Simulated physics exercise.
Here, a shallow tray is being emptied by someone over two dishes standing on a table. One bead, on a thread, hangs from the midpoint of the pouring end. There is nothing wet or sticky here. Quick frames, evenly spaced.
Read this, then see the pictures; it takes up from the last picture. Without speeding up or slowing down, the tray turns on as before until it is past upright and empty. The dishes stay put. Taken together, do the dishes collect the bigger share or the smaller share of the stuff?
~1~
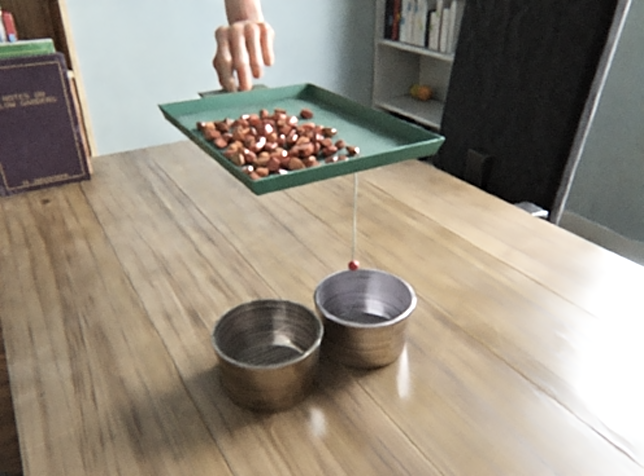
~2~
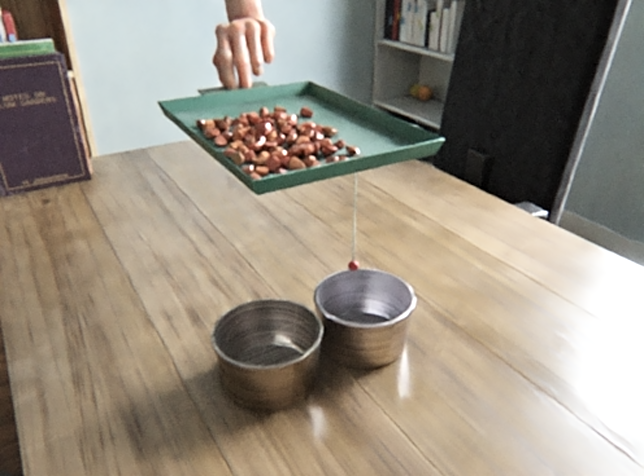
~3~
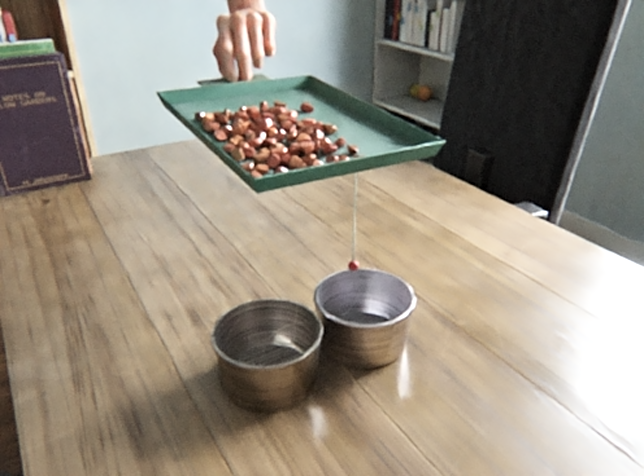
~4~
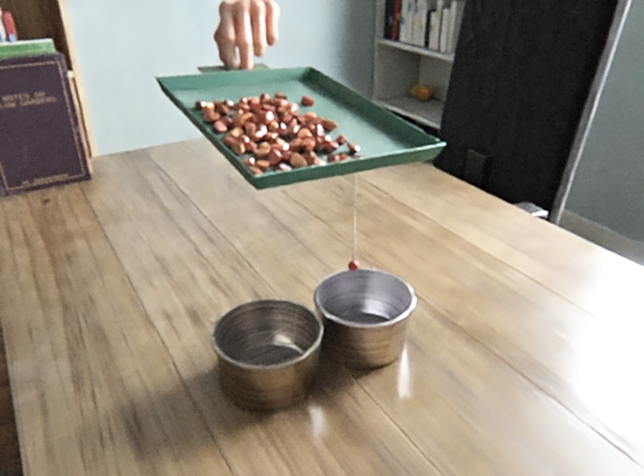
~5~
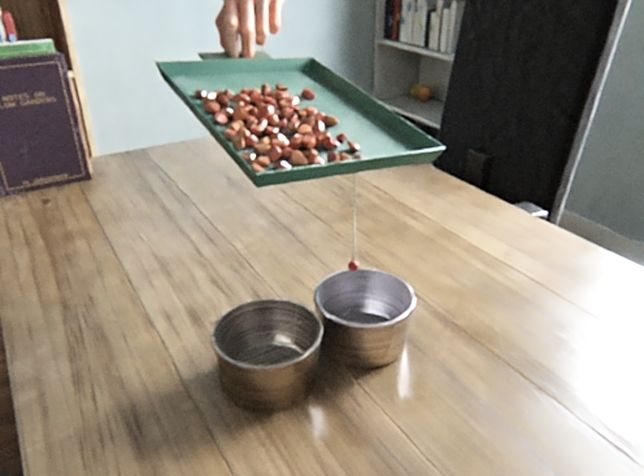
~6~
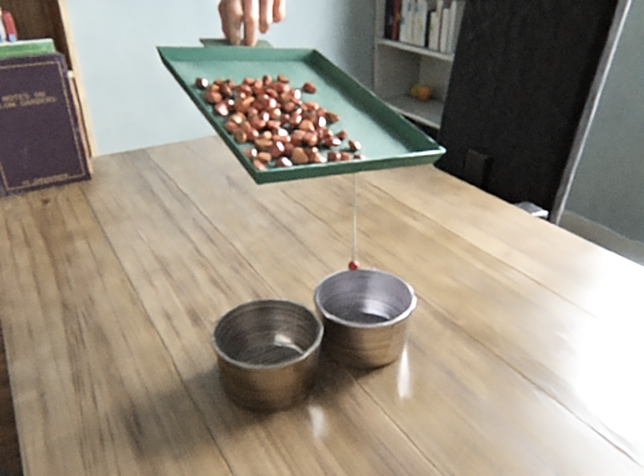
The caught share falls below half.
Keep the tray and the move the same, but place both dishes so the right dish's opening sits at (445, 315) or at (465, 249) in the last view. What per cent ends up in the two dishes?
In turn 0 and 70 in a hundred.
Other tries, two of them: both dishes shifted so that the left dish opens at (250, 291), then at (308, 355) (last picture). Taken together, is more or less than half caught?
For the earlier try a smaller portion is kept, for the later one a smaller portion.
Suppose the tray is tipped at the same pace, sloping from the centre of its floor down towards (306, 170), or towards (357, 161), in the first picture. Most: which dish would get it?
The first try favours the left of the two, the second the right of the two.
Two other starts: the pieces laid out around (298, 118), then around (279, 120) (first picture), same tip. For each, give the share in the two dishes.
You'd get about 10 per cent first and about 10 per cent second.
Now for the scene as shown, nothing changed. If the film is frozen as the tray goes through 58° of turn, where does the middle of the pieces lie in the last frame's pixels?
Somewhere about (381, 145).
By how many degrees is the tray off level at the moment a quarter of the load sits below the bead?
About 80 degrees.
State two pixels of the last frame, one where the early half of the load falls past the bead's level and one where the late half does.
Near (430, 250) and later near (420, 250).
Just after the last frame, tray tipped steeply; almost all on the tray; just a few outside both; about a tenth in the air.
A moment on, tray tipped right over; about a tenth on the tray; about a tenth in the right dish; roughly half outside both; roughly a quarter in the air.
Further on, tray tipped past a quarter turn; roughly a quarter in the right dish; the larger part outside both.
When it is over, tray tipped past a quarter turn; not one in the left dish; roughly a quarter in the right dish; the larger part outside both.
